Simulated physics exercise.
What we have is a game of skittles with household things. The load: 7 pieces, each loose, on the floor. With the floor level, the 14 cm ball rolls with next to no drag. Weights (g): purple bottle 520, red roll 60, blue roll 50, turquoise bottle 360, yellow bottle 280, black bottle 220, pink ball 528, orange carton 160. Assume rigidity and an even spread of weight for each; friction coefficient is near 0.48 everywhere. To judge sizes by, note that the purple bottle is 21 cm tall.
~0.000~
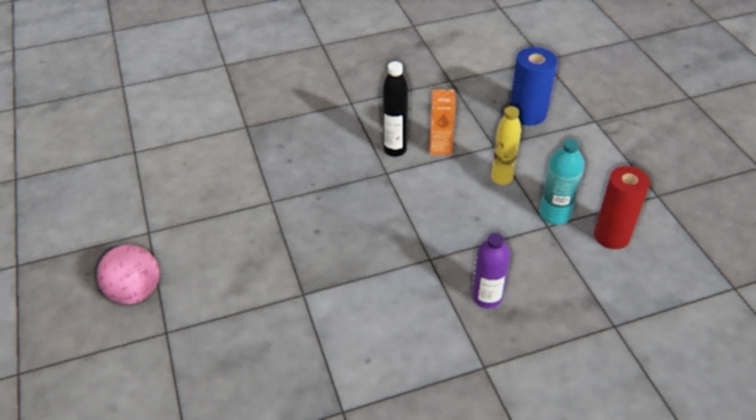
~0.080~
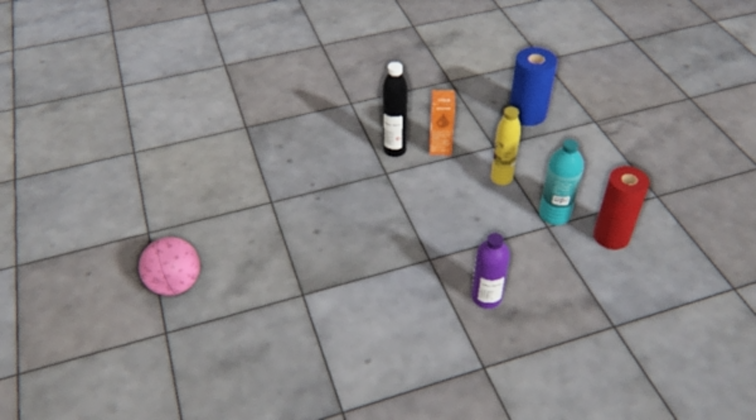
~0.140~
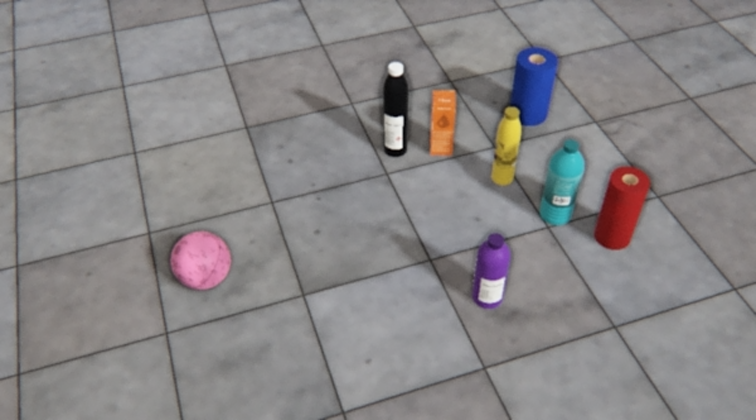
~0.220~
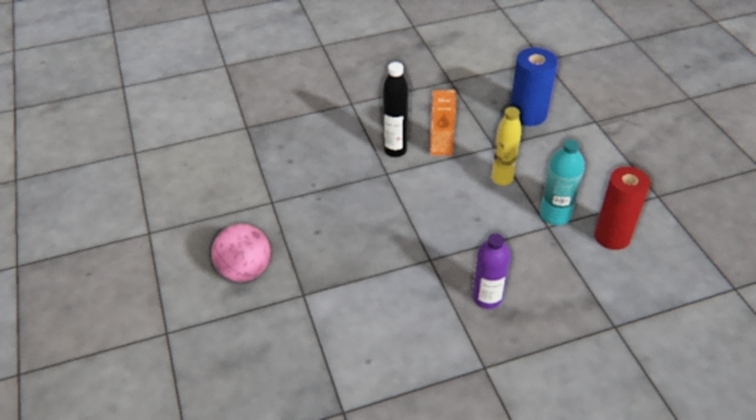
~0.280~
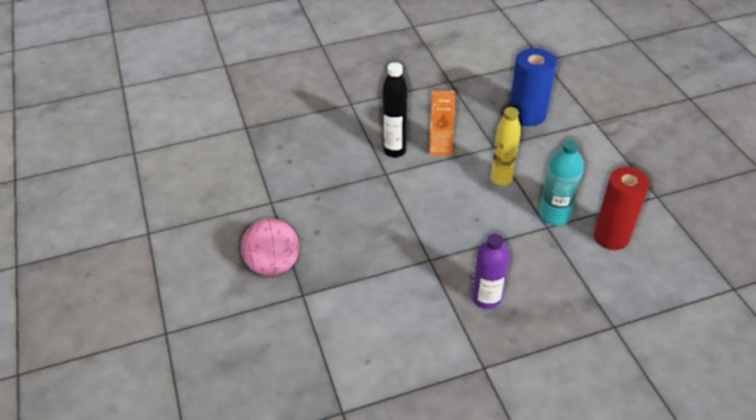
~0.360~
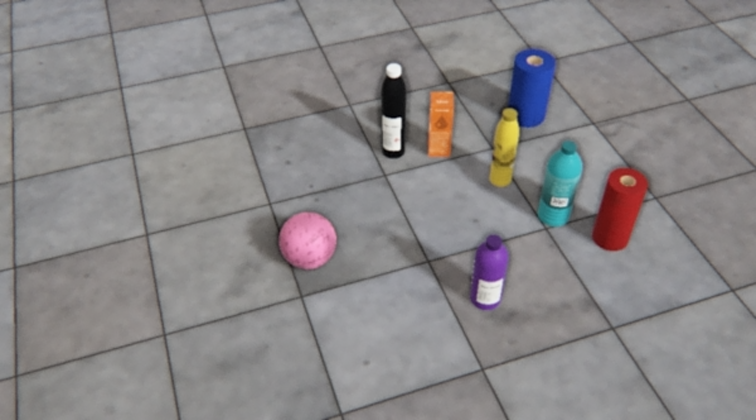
A pink ball rolls rightward across the gray tiled floor toward several standing household items.
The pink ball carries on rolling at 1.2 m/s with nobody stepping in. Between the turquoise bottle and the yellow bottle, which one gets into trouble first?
Of the two named, the former.
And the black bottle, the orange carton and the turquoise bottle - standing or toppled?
Well, the black bottle holds steady, the orange carton holds steady, and the turquoise bottle tumbles down.
Around 0.76 s, 92 cm rolled; pink ball near (492, 204).
Around 1.26 s, 110 cm rolled; pink ball near (547, 173); turquoise bottle on its side near (633, 191).
Around 2.86 s, 143 cm rolled; pink ball near (596, 88); turquoise bottle on its side near (637, 198).
Finally (4.0 s), on their side or leaning hard on the floor, turquoise bottle; the other 6 still in place (within 8 cm). Final places as that camera would see them, turquoise bottle near (637, 197), yellow bottle near (505, 148). Turquoise bottle went at 1.12 s; yellow bottle was never lost.
